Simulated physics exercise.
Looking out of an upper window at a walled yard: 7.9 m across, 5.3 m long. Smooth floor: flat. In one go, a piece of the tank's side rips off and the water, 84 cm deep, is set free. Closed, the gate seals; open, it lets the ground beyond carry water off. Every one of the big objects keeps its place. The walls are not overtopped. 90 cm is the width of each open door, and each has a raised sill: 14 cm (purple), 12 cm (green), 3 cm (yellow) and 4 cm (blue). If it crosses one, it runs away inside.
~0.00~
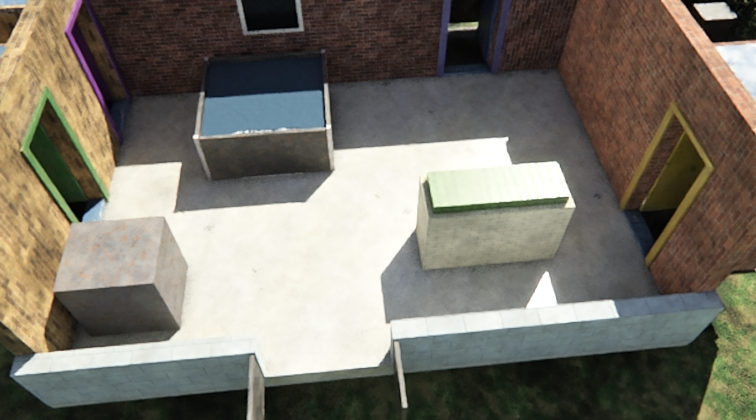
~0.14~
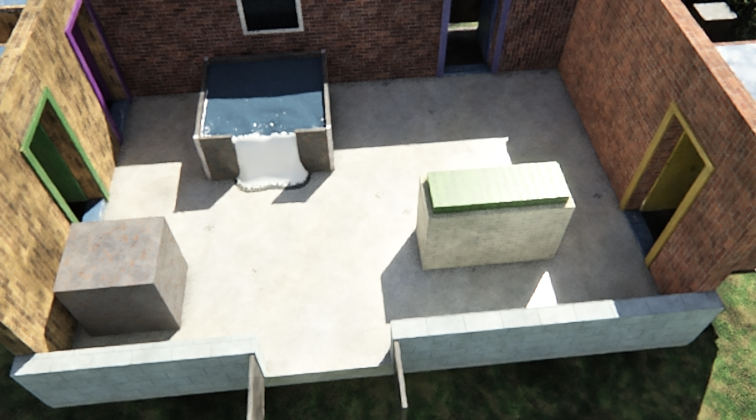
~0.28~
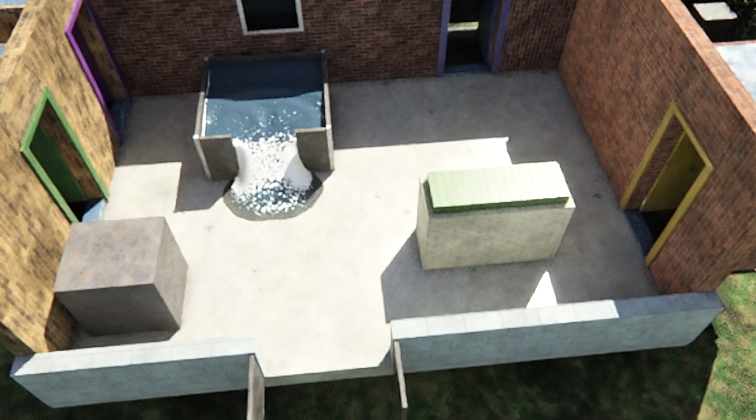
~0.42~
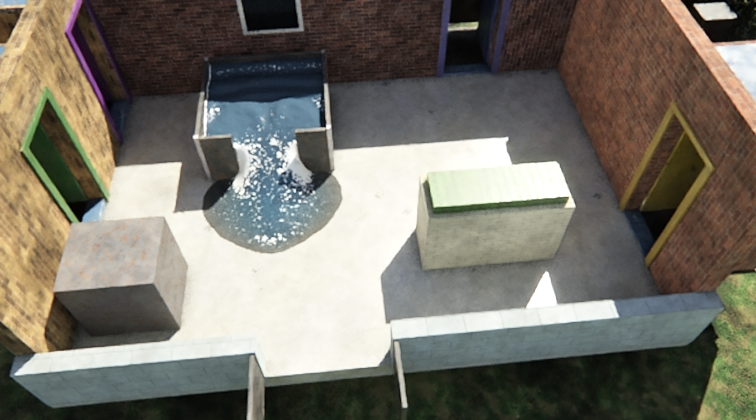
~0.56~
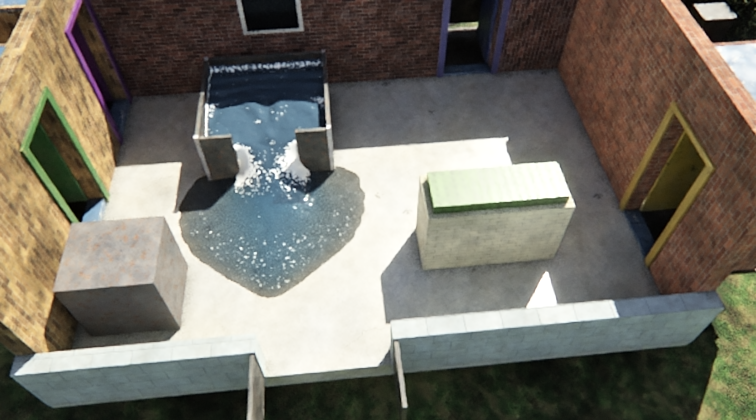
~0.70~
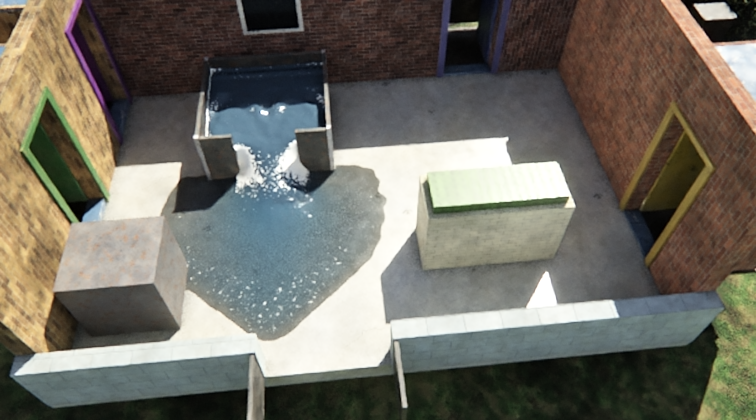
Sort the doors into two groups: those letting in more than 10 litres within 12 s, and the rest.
The purple door goes with the rest; the green door goes with the rest; the yellow door goes in the first group; the blue door goes with the rest.
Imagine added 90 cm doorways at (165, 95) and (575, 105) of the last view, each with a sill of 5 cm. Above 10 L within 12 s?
Taking them in order, the first is too much and the second fine.
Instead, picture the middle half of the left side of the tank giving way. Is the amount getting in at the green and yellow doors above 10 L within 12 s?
Measured against that limit, green comes out beyond it and yellow comes out beyond it.
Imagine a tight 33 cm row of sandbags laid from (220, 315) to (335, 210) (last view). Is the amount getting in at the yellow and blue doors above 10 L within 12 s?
Well, the yellow one ends up more than allowed and the blue one ends up more than allowed.
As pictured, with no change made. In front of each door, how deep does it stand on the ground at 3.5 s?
Purple 2 cm, green 9 cm, yellow 5 cm, blue 0 cm.
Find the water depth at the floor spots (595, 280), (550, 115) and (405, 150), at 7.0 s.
In that order: 7, 2 and 0 cm.
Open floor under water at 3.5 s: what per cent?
Roughly 55 % of the floor is wet.
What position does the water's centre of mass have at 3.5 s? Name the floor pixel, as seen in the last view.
Around (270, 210).
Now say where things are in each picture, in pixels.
The first picture shows still water, 84 cm deep, in the tank at (265, 96).
In the second picture, water pours out at (270, 161) and has run 0.6 m, to (305, 179); typically 9 cm deep outside, 84 cm at the tank's back.
In the third picture, the front is at (294, 212), 0.9 m from the gap at (270, 162); 0.9 m2 of floor is under water; 84 cm left at the back of the tank.
In the fourth picture, water pours out at (270, 162) and has run 1.5 m, to (287, 245); typically 9 cm deep outside, 79 cm at the tank's back.
In the fifth picture, water pours out at (270, 162) and has run 2.2 m, to (282, 288); typically 6 cm deep outside, 71 cm at the tank's back.
In the sixth picture, water pours out at (270, 162) and has run 2.8 m, to (278, 332); typically 5 cm deep outside, 72 cm at the tank's back.
After 1.4 s water covers 30 % of the floor and is deepest (44 cm) near (271, 179); purple door not reached, green door 1 cm at the sill, 0 L in, yellow door not reached, blue door not reached.
After 2.2 s water covers 40 % of the floor and is deepest (33 cm) near (183, 366); purple door not reached, green door 9 cm at the sill, 0 L in, yellow door not reached, blue door not reached.
After 3.5 s water covers 55 % of the floor and is deepest (26 cm) near (84, 363); purple door 2 cm at the sill, 0 L in, green door 9 cm at the sill, 1 L in, yellow door 5 cm at the sill, 0 L in, blue door not reached.
After 7.0 s water covers 70 % of the floor and is deepest (12 cm) near (211, 364); purple door 9 cm at the sill, 0 L in, green door 7 cm at the sill, 1 L in, yellow door 6 cm at the sill, 33 L in, blue door not reached.
After 12.0 s water covers 90 % of the floor and is deepest (8 cm) near (104, 218); purple door 7 cm at the sill, 0 L in, green door 6 cm at the sill, 1 L in, yellow door 5 cm at the sill, 75 L in, blue door 5 cm at the sill, 0 L in.
